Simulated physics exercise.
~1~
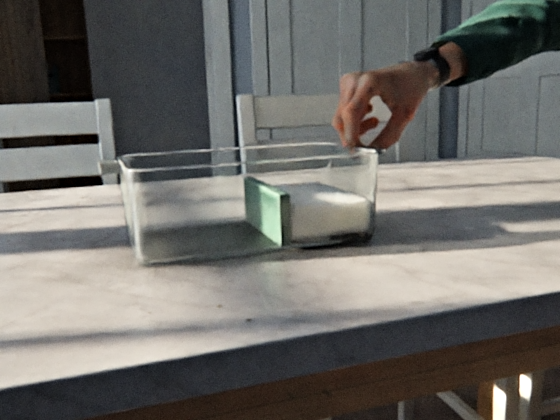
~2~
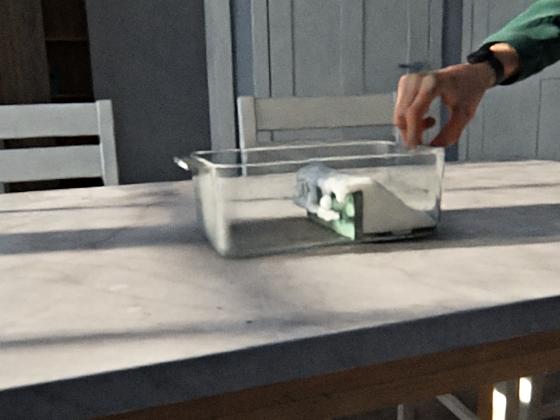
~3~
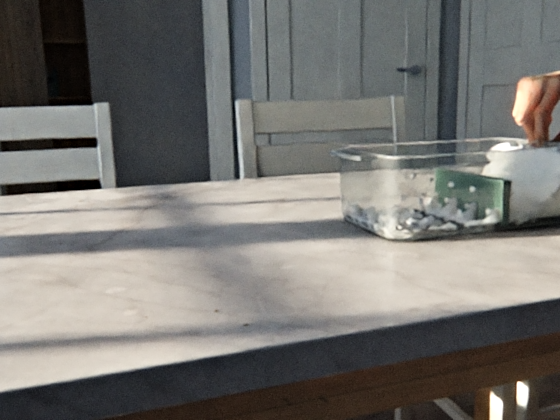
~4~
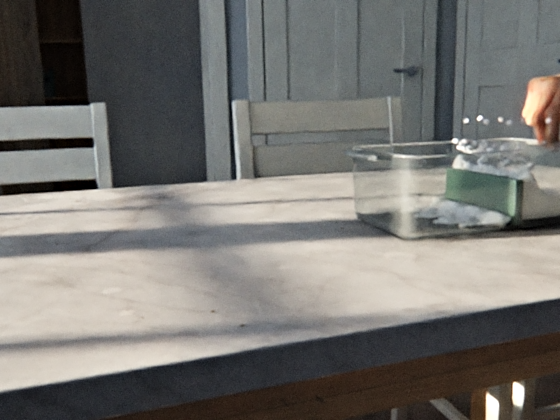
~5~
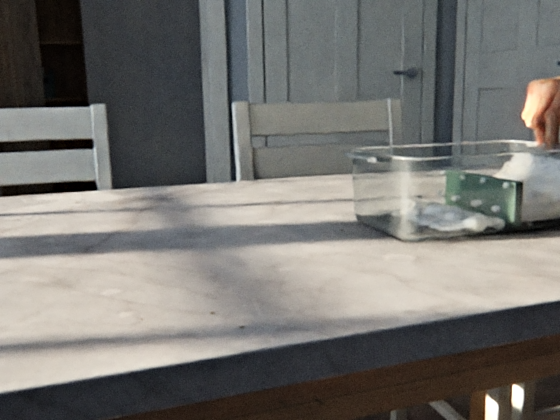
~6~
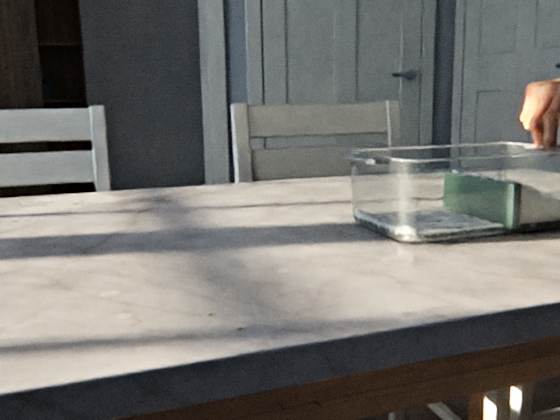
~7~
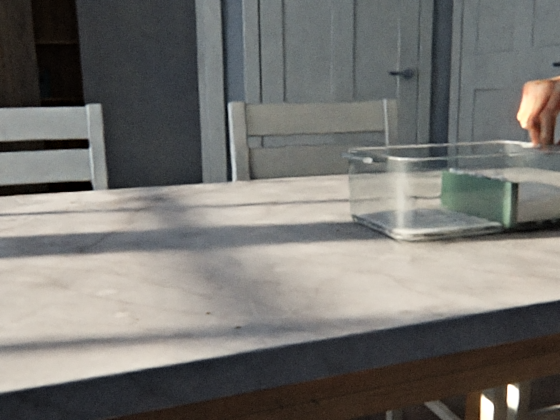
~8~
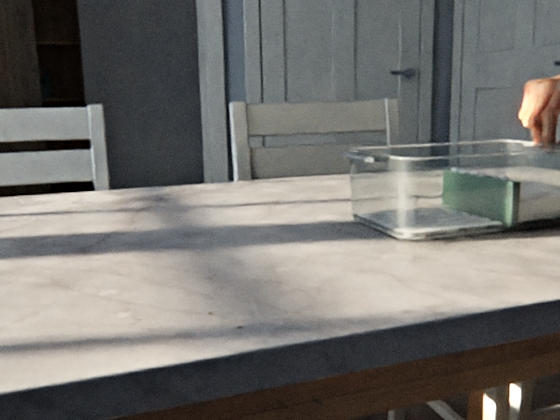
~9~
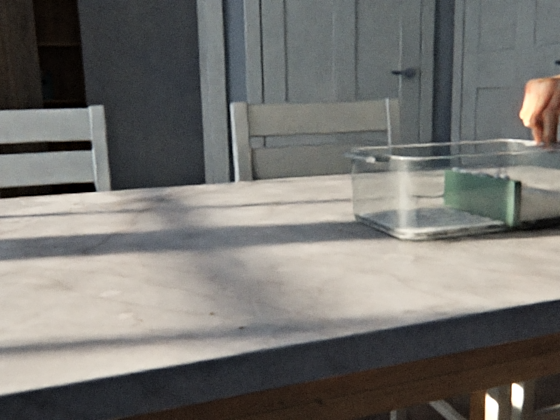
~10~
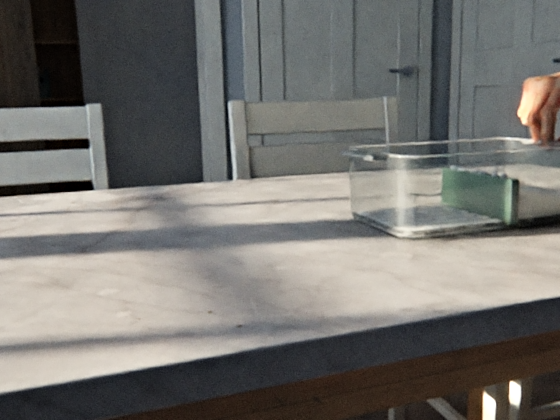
In the video, a hand pulls an open clear food box with a green divider and milk in its right part to the right across a table; milk splashes over the divider, and the box stops with some on the left side.
